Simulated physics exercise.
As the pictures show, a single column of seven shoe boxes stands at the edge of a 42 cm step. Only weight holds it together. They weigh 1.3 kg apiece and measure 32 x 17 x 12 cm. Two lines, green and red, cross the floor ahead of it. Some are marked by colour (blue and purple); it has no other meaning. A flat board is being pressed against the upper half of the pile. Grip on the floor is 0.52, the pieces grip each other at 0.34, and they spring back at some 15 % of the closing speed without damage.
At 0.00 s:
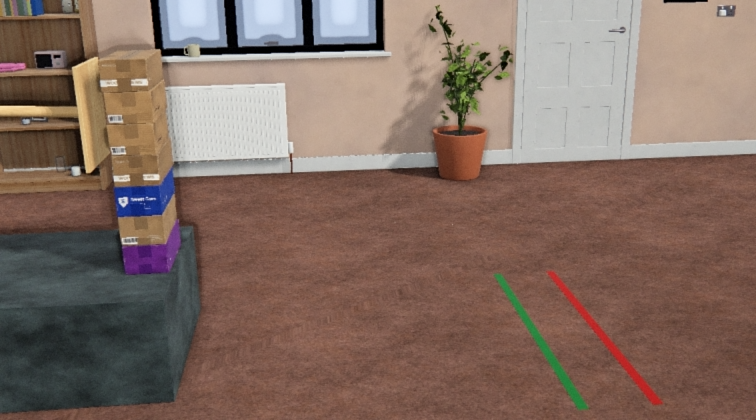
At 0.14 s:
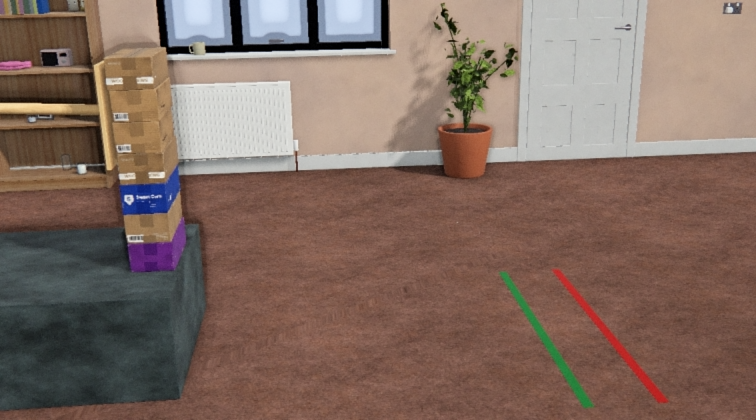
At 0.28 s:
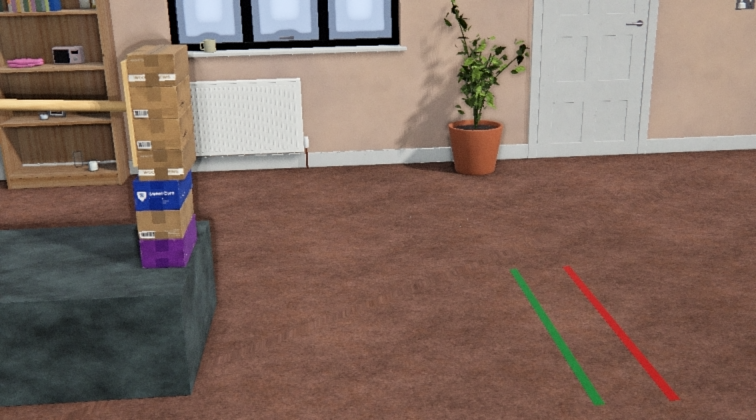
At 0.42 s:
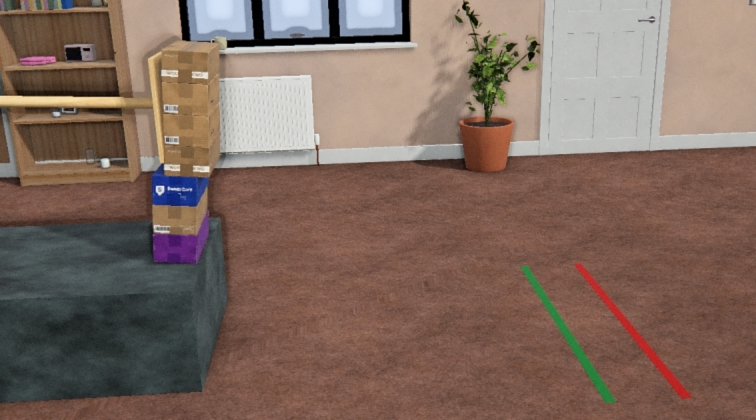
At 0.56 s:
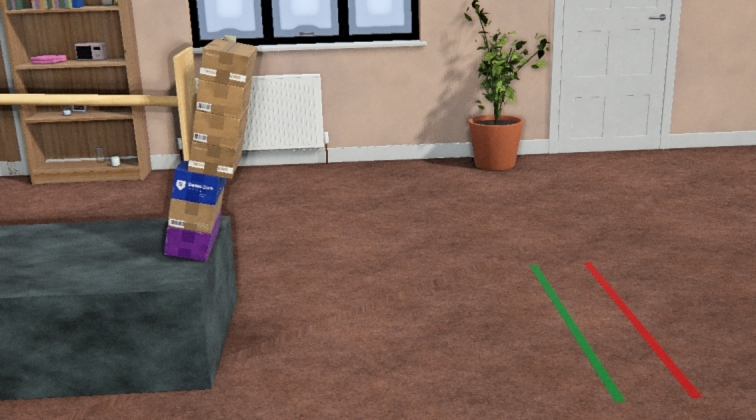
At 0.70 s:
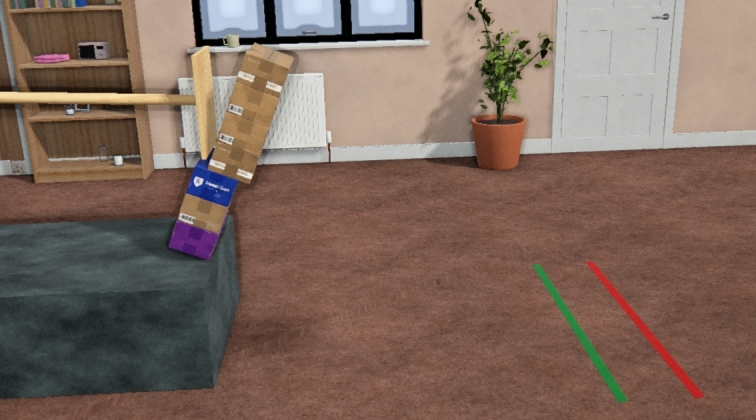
In a room, a flat board moving right presses a column of boxes on a dark step, leaning it steadily rightward.
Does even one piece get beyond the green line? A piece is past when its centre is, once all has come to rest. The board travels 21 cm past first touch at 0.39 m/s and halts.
Outcome: No, all stops short of the green line.
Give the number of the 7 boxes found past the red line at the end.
0 of them.
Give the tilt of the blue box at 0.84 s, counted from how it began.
Roughly 40°.
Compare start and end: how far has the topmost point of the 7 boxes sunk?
Roughly 106 cm.
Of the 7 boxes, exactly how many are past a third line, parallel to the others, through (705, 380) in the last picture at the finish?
0 of them.
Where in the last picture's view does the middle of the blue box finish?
Around (322, 316).
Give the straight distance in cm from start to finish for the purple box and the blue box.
About: Purple 40, blue 80.
After 0.84 s, none of the 7 boxes past the green line, 7 disturbed; blue box leaning 38°; purple box leaning 38°.
After 1.02 s, none of the 7 boxes past the green line, 7 disturbed; purple box leaning 68°; blue box leaning 68°, 15 cm lower.
After 1.28 s, none of the 7 boxes past the green line, 7 disturbed; purple box upside down; blue box on its side.
At rest (2.2 s), none of the 7 boxes past the green line, 7 disturbed; purple box on its side; blue box on its side. The farthest middle lies 53 cm short of that line. As the last picture would show them, middles, purple box near (241, 320), blue box near (322, 316).
